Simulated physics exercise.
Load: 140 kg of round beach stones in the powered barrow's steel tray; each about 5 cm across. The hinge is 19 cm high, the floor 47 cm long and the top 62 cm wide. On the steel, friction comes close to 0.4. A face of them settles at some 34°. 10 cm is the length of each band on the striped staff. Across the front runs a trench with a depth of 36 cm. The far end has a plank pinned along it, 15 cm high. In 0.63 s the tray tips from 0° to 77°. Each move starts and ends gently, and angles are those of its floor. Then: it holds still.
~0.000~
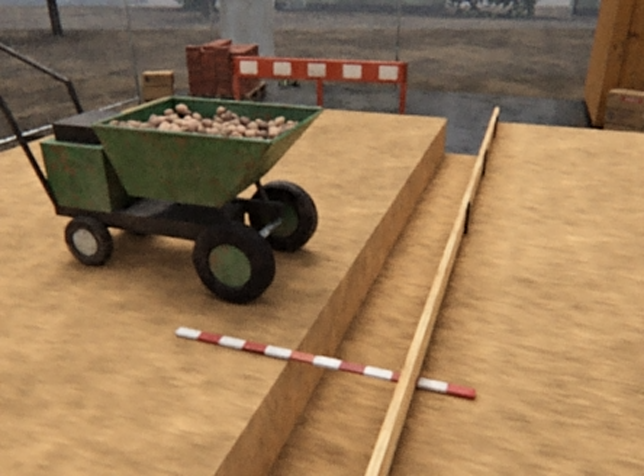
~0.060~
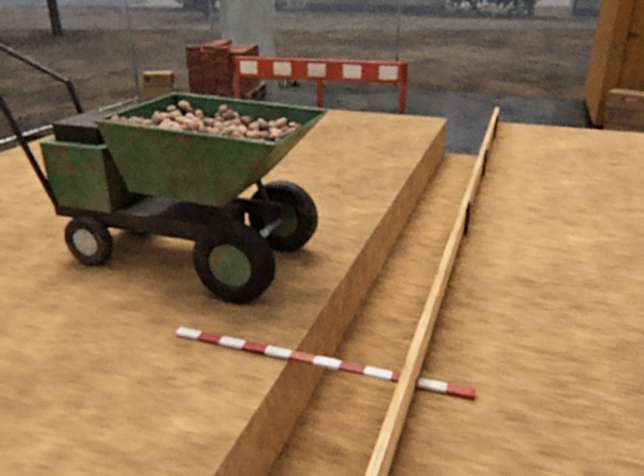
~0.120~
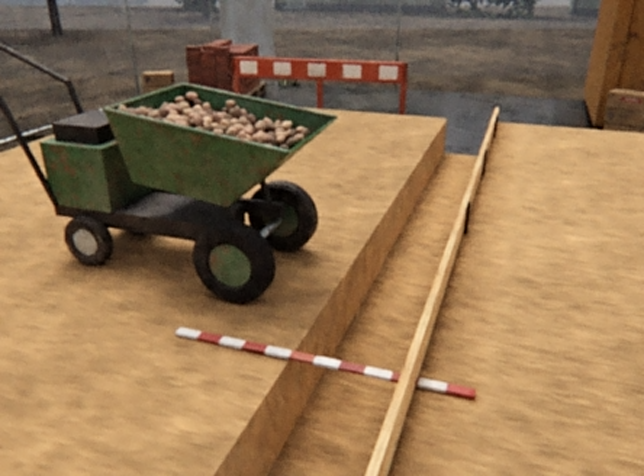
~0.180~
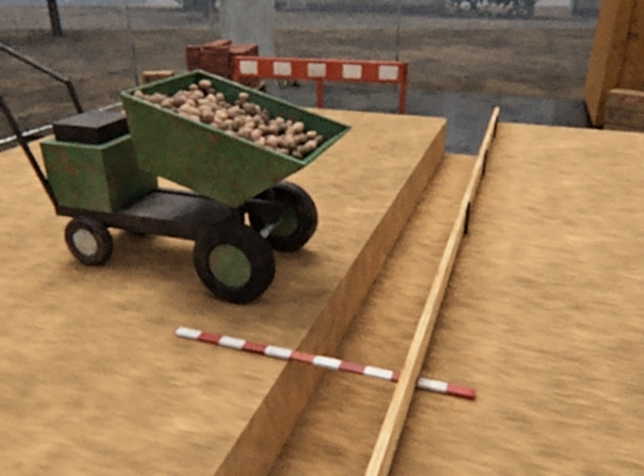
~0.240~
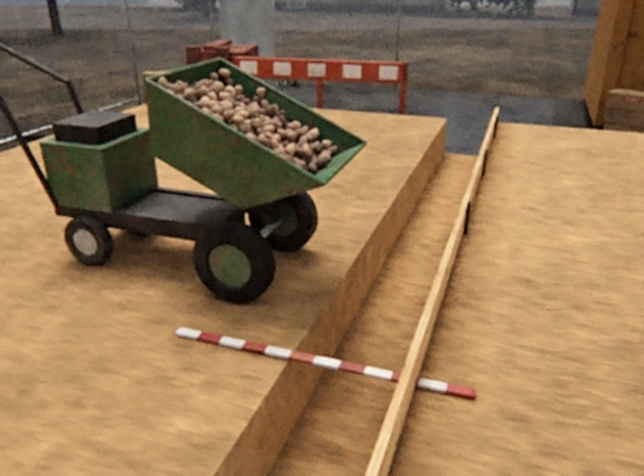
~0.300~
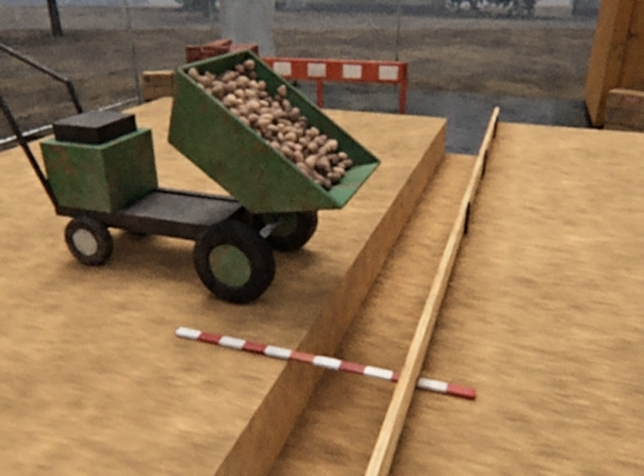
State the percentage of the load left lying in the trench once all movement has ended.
The share left there is about 83 per cent.
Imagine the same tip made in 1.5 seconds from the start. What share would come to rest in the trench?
Then roughly 95 percent.
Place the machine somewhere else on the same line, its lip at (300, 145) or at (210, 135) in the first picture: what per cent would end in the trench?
About 45 and 100 per cent.
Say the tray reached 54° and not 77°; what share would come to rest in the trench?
Then about 50 per cent.
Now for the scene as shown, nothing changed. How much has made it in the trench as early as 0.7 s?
By then, around 40 percent.
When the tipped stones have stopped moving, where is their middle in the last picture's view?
(400, 347).
After 0.5 s the floor is at 65°; 100 % in the tray; the foremost stones are at (371, 242).
After 0.7 s the floor is at 77°; 51 % in the tray, 40 % in the trench, 8 % past the trench; the foremost stones are at (470, 290).
After 1.1 s the floor is at 77°; 2 % in the tray, 80 % in the trench, 17 % past the trench; the foremost stones are past the picture's edge.
After 3.0 s the floor is at 77°; 0 % in the tray, 83 % in the trench, 17 % past the trench; the foremost stones are past the picture's edge.
